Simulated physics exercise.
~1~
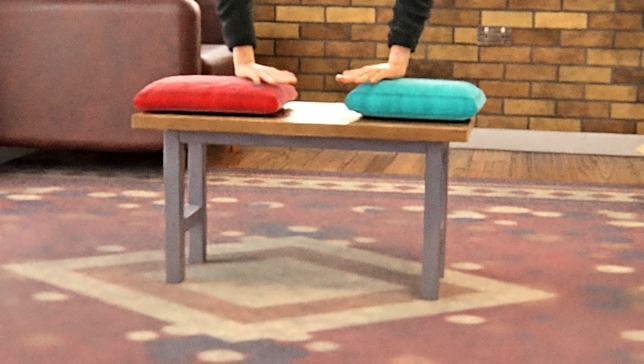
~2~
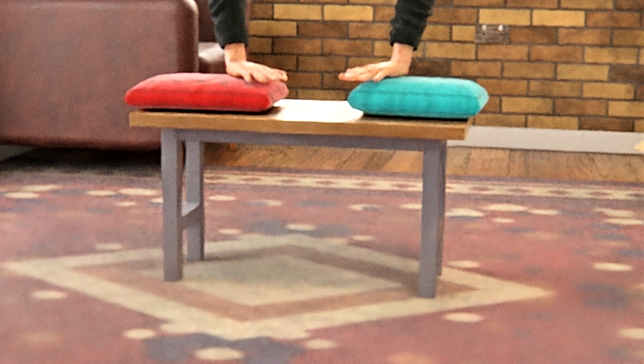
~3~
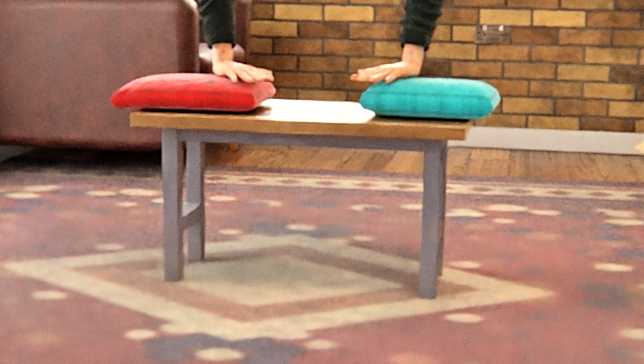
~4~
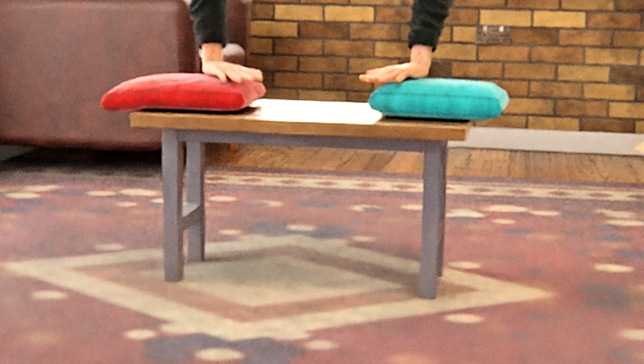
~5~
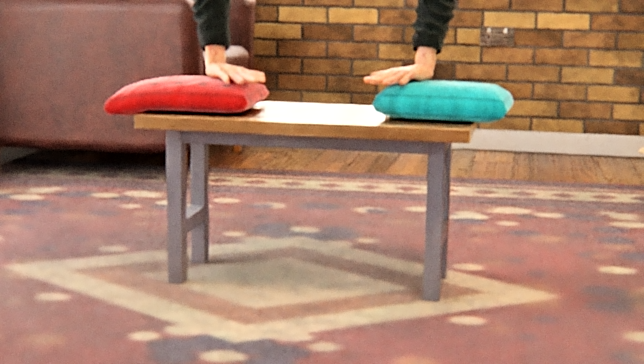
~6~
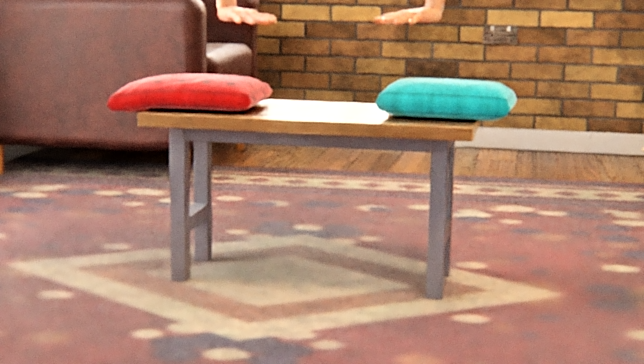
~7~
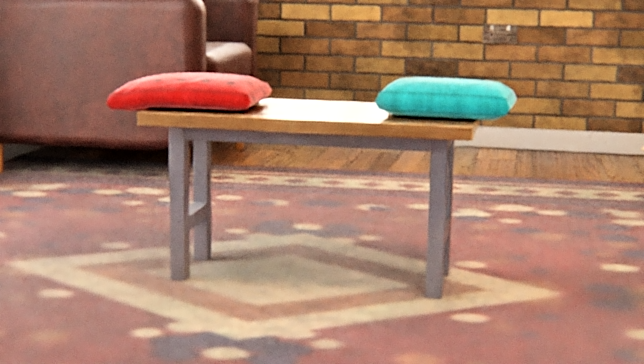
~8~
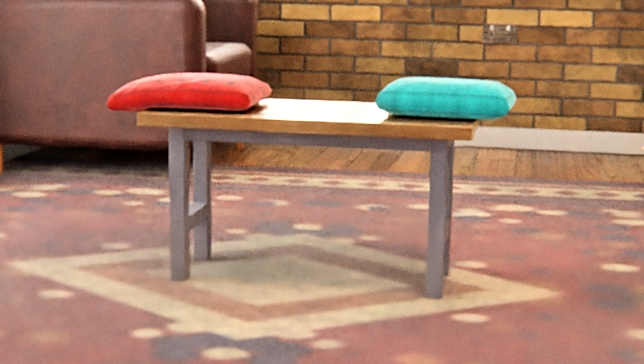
A red pillow and a turquoise soft bag lie near opposite ends of a wooden-topped bench with grey legs, seen from the front in a slightly swaying view. The bench stands on a patterned reddish carpet, with a brown leather seat behind it at left and a brick wall beyond. Two hands in dark sleeves press on them and slide them apart, the pillow left and the bag right, until each sticks out a little past its end. The hands then lift and withdraw out of view. Both stay on the bench, lying still.
